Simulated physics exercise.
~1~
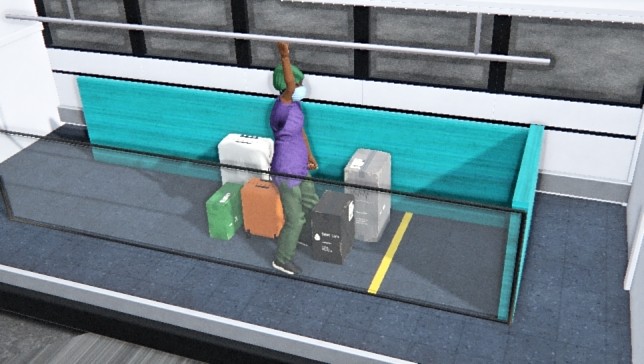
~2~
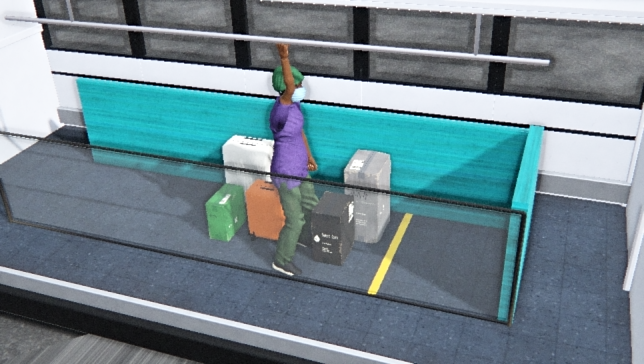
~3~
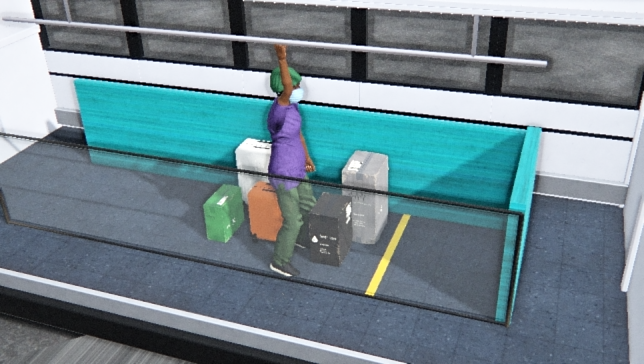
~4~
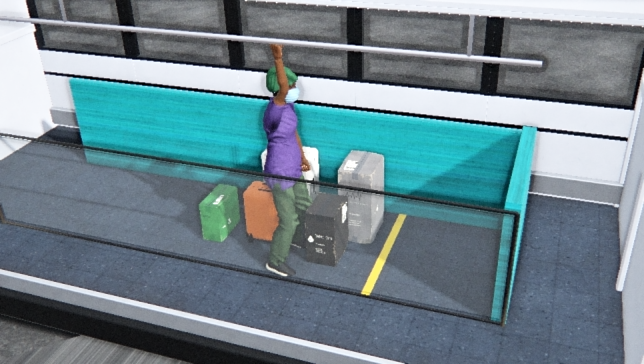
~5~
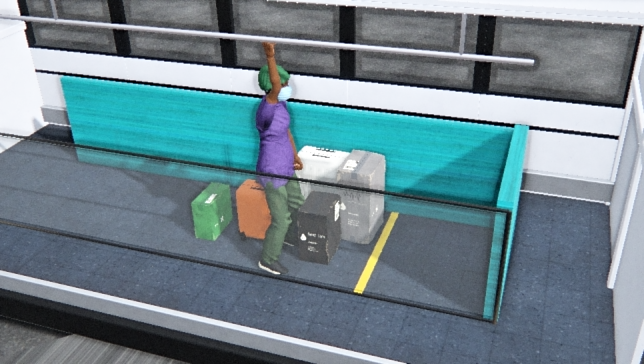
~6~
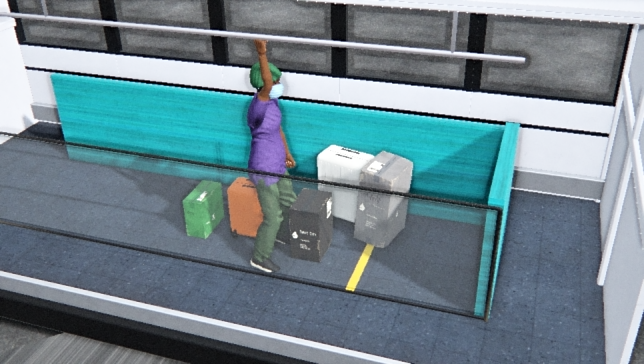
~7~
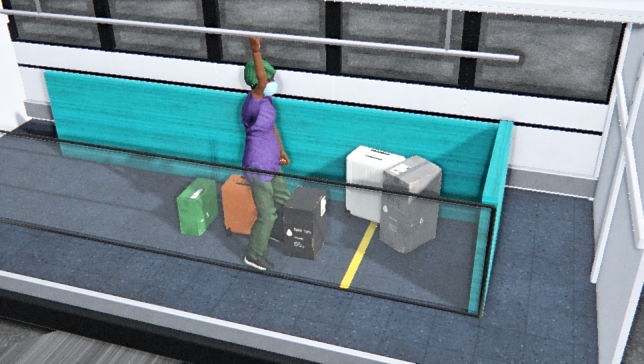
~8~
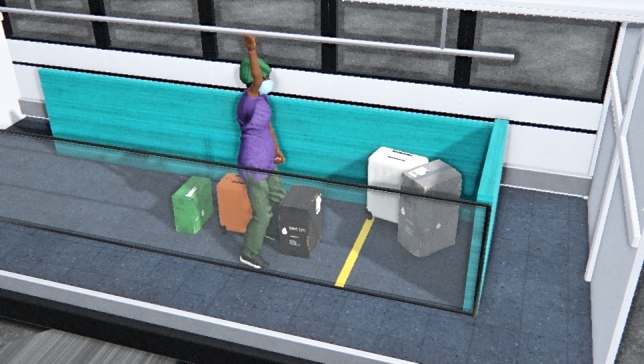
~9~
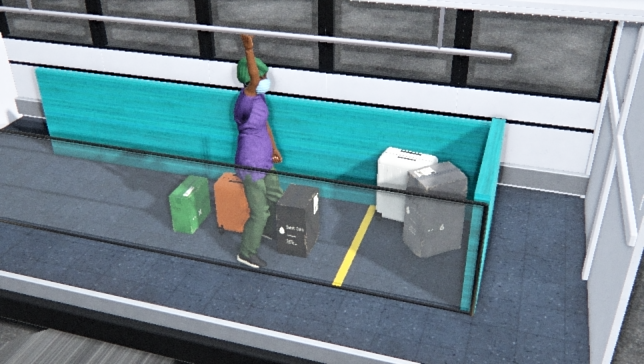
In a shuttle luggage bay, white and grey cases sliding right across a yellow line as a passenger grips the overhead rail.
